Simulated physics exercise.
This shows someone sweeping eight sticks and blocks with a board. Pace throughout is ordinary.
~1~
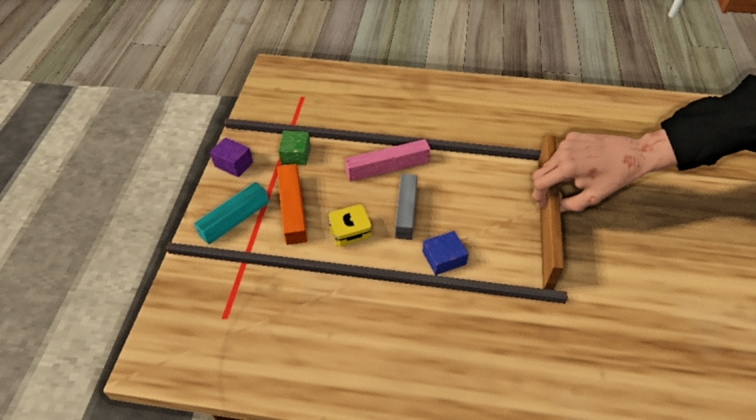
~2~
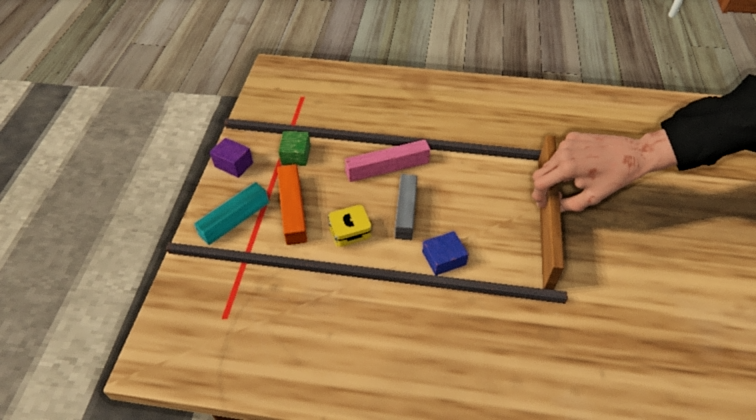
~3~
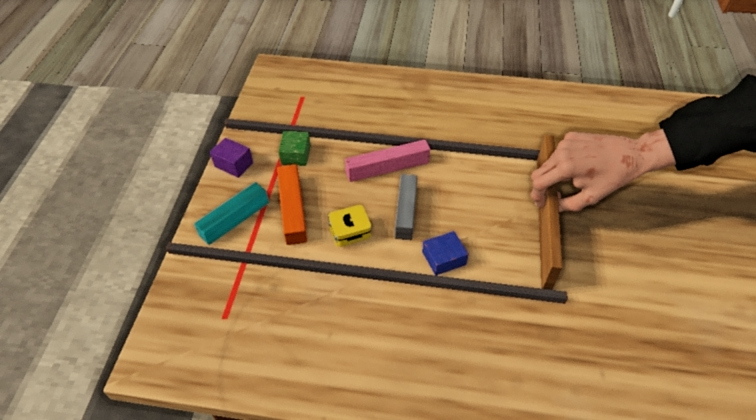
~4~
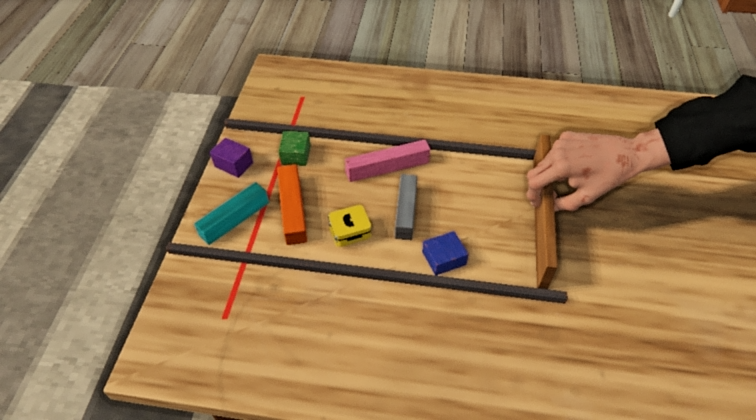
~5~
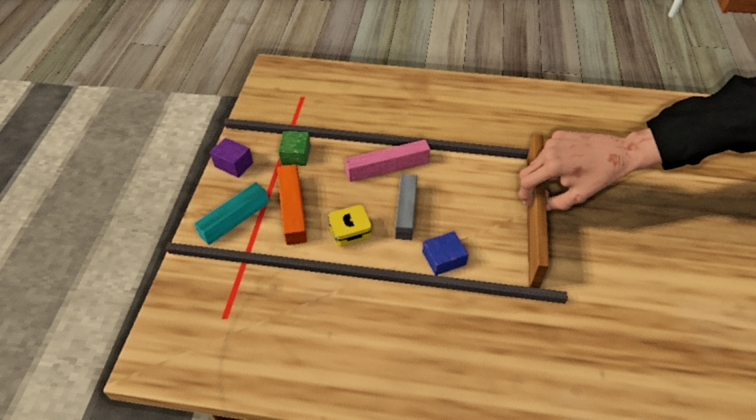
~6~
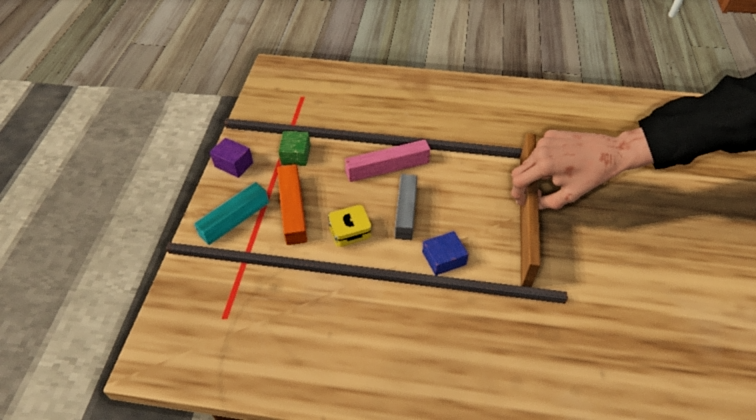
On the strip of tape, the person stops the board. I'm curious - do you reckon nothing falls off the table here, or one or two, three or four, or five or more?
I'd say one or two fall off.
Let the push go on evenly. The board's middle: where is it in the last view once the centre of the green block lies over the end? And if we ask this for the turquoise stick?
The middle is at (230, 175) when it's the green block, and at (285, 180) when it's the turquoise stick.
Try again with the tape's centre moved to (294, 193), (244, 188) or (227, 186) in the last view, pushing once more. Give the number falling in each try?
The counts would be 0, 3 and 5.
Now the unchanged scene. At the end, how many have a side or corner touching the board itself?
The count is 3.
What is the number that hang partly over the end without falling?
In total, 2 of them.
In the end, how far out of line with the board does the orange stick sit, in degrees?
I'd estimate about 30 degrees.
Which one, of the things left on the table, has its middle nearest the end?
Closest at the end: The purple block.
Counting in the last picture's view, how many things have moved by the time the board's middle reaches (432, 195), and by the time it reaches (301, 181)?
The first number is 1, the next one 7.
A little later, none off yet; purple block at rest near (232, 158); turquoise stick at rest near (233, 213); green block at rest near (295, 148).
When it is over, the number that fall off is one or two; down, turquoise stick.
